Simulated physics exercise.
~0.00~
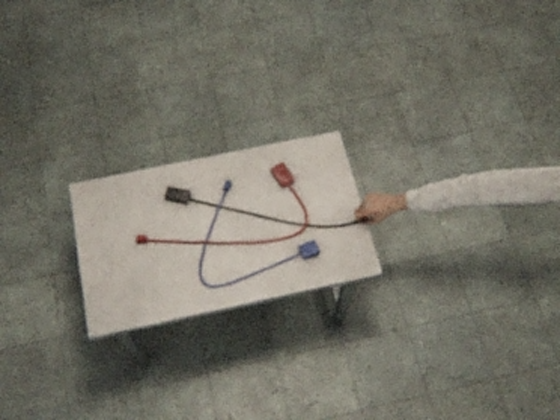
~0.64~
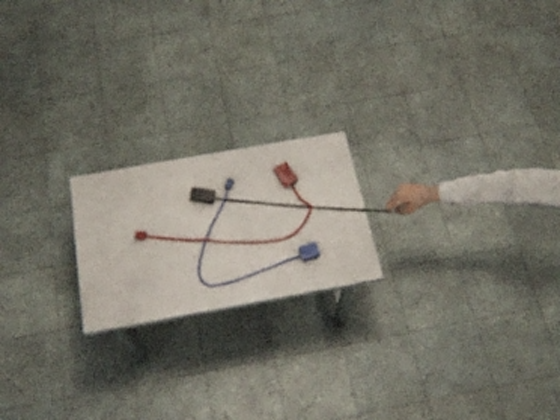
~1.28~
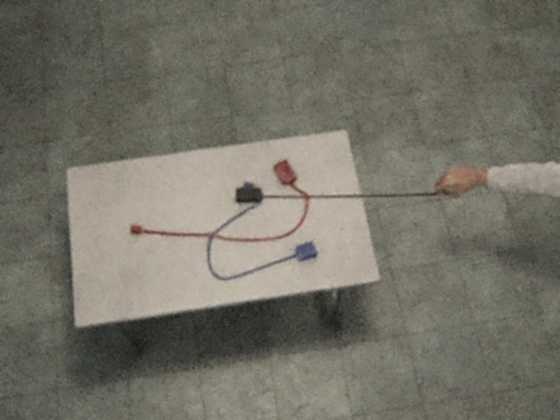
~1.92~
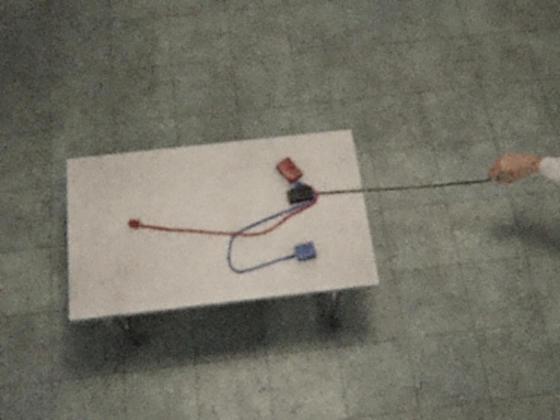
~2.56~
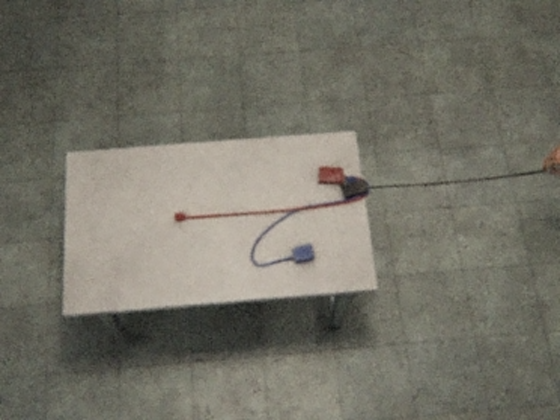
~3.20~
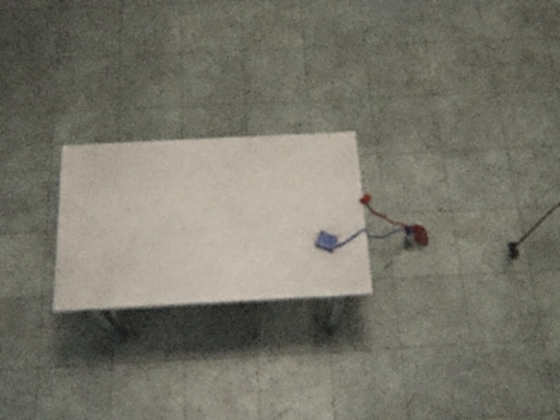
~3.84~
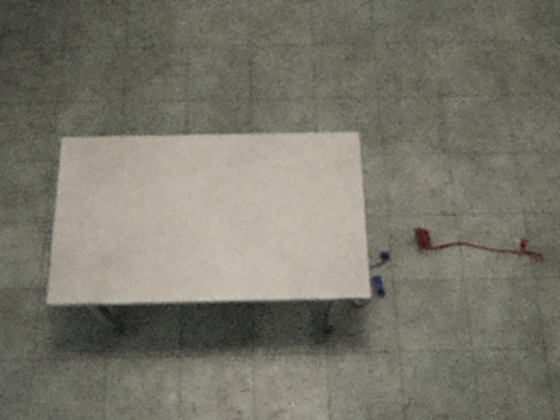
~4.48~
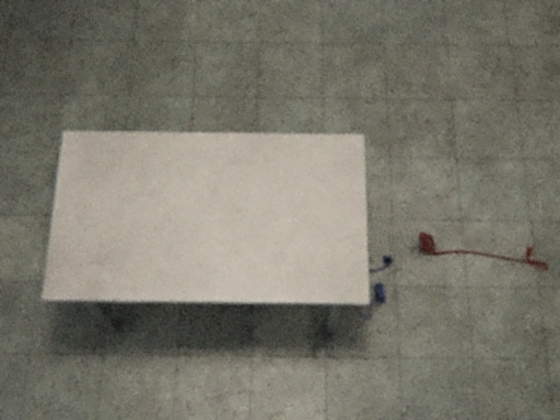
At the start, three overlapping leads, black, red and blue, lie on a pale table while a hand at the right holds the end of the black one. The hand pulls it steadily rightwards, and its charger slides across the top. The small blue plug is carried along with it, then the red charger and the rest of the red lead shift too. The black charger leaves the right edge, dragging the others after it, and passes out of view. Finally, the table is bare, with the red lead lying on the floor and the blue charger and plug beyond the right edge.
